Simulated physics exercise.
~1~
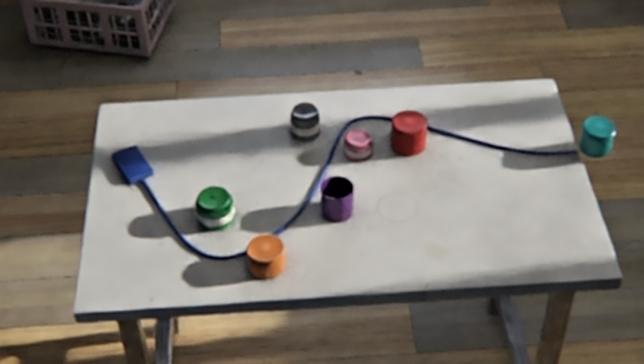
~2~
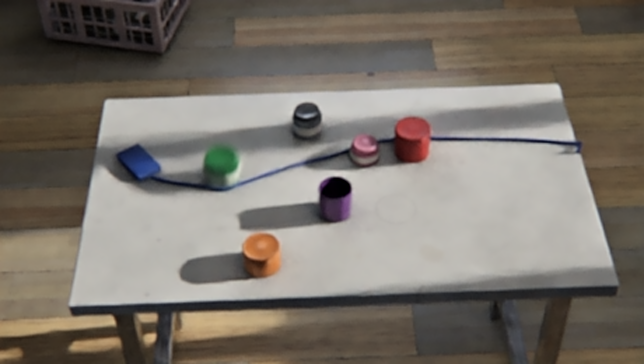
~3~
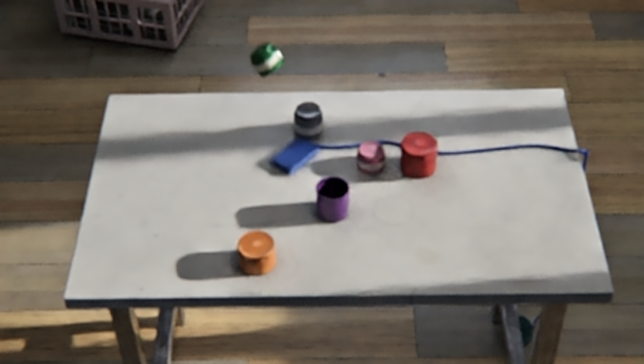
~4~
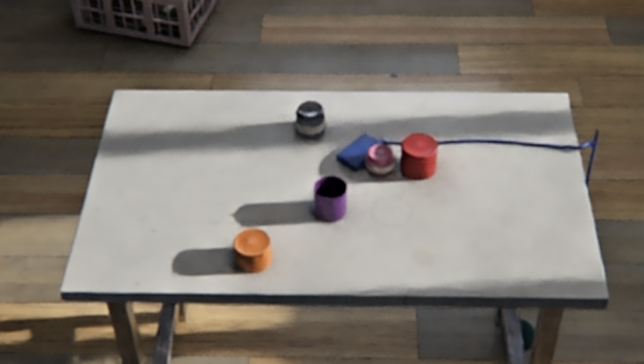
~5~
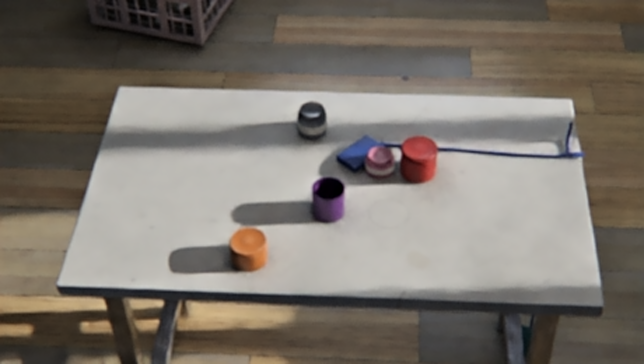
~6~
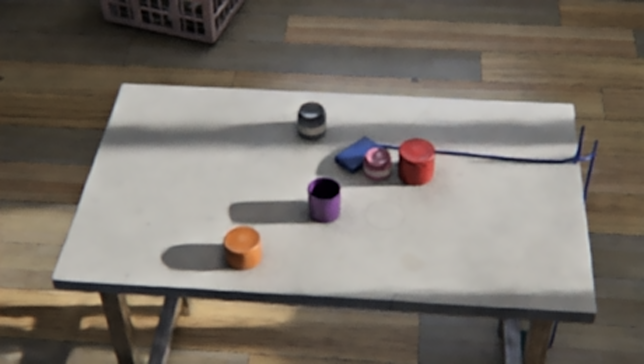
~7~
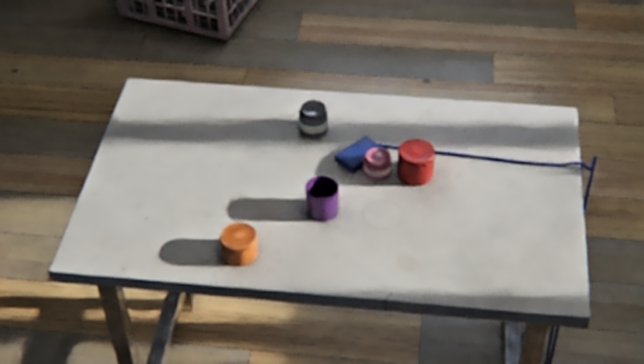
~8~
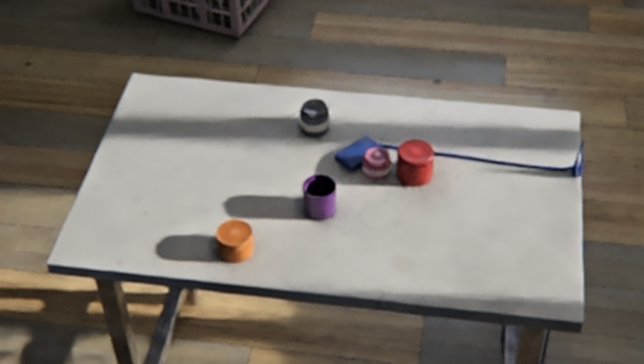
On a white table, a falling teal object's cable flings off the green jar and drags a blue phone right.
